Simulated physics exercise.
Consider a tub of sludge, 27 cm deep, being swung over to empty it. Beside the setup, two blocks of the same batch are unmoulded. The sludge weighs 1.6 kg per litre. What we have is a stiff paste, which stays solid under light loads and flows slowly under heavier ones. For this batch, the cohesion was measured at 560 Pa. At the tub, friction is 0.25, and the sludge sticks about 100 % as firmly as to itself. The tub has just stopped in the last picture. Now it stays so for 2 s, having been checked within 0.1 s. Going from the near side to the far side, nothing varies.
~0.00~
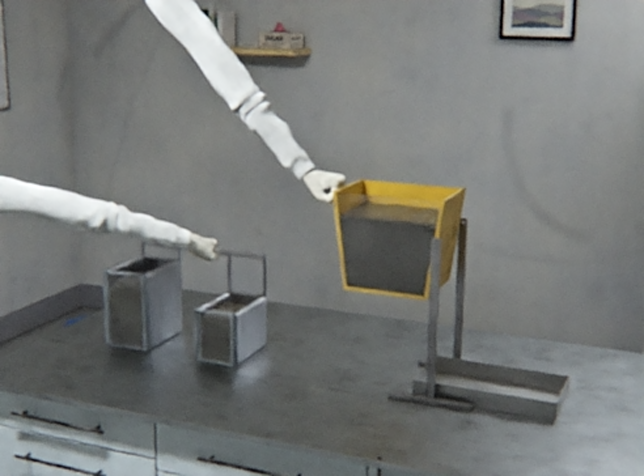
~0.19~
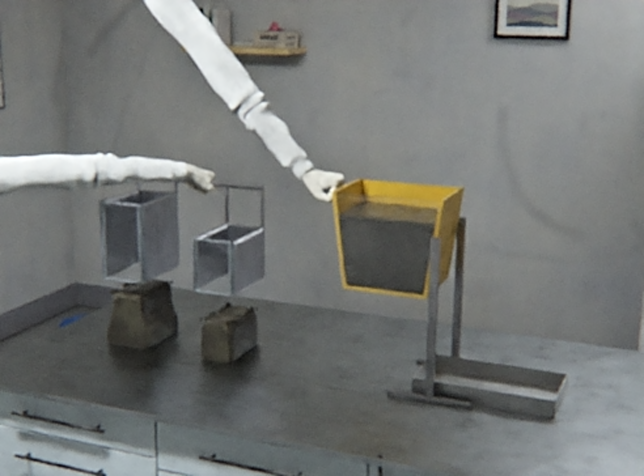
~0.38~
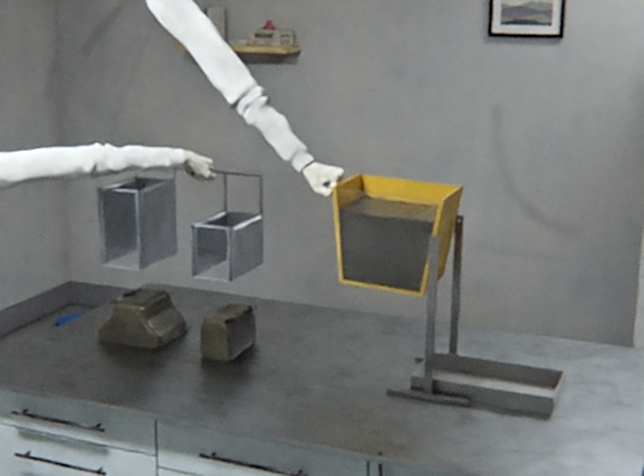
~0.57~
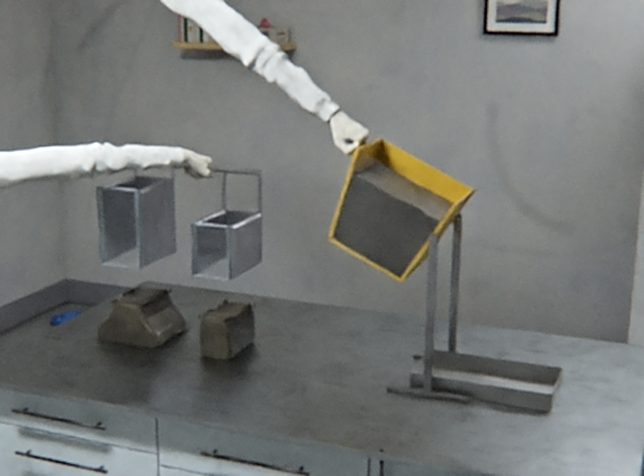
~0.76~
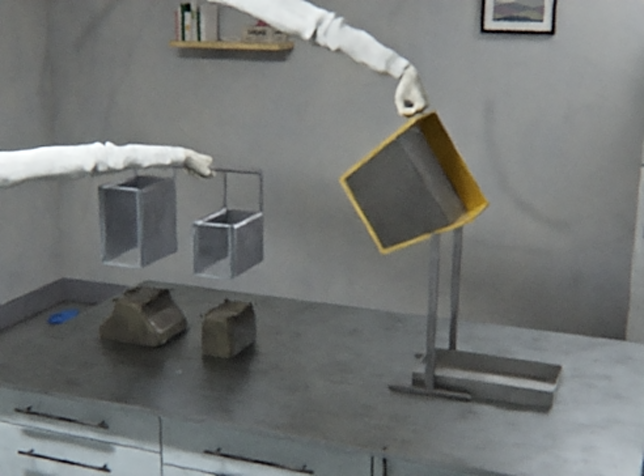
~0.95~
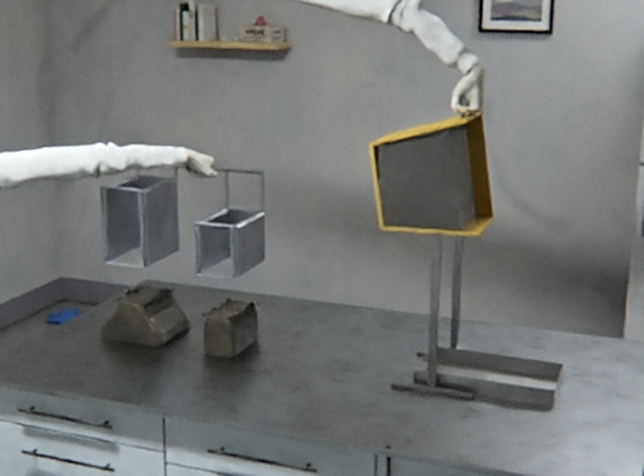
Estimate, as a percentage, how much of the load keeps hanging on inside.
58 %.
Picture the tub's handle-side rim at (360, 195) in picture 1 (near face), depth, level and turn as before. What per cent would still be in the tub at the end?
Some 100 per cent, I reckon.
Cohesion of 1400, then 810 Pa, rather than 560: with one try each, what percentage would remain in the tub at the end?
100 %, then 95 %.
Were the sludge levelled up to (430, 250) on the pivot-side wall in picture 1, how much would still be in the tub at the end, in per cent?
Result: Approx. 100 % remaining in tub.
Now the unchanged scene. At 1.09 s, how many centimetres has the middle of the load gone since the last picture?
It has gone close to 4 cm.
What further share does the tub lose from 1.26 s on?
Later share of the load: Approx. 16 %.
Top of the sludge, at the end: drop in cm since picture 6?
14 cm or so.
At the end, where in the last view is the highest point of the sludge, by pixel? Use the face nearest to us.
I'd say it peaks at roughly (407, 183) in the last picture.
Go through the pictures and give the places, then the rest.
The first frame shows handle-side rim at (336, 193), tilt 0 degrees; highest point of the sludge at (340, 215); test blocks 21 cm, 13 cm high (left to right).
The second frame shows handle-side rim at (335, 192), tilt 0 degrees; highest point of the sludge at (339, 215); test blocks 18 cm, 13 cm high (left to right).
The third frame shows handle-side rim at (336, 187), tilt 2 degrees; highest point of the sludge at (344, 211); test blocks 14 cm, 13 cm high (left to right).
The fourth frame shows handle-side rim at (359, 151), tilt 25 degrees; highest point of the sludge at (352, 176); test blocks 14 cm, 13 cm high (left to right).
The fifth frame shows handle-side rim at (415, 121), tilt 57 degrees; highest point of the sludge at (394, 140); test blocks 14 cm, 13 cm high (left to right).
The sixth frame shows handle-side rim at (465, 123), tilt 81 degrees; highest point of the sludge at (448, 137); test blocks 14 cm, 13 cm high (left to right).
By 1.09 s, the tub is at 81 degrees and holds 98 %.
By 1.26 s, the tub is at 81 degrees and holds 74 %.
By 1.43 s, the tub is at 81 degrees and holds 61 %.
By 1.60 s, the tub is at 81 degrees and holds 58 %.
By 2.95 s, at the end, the tub is at 81 degrees and holds 58 %.
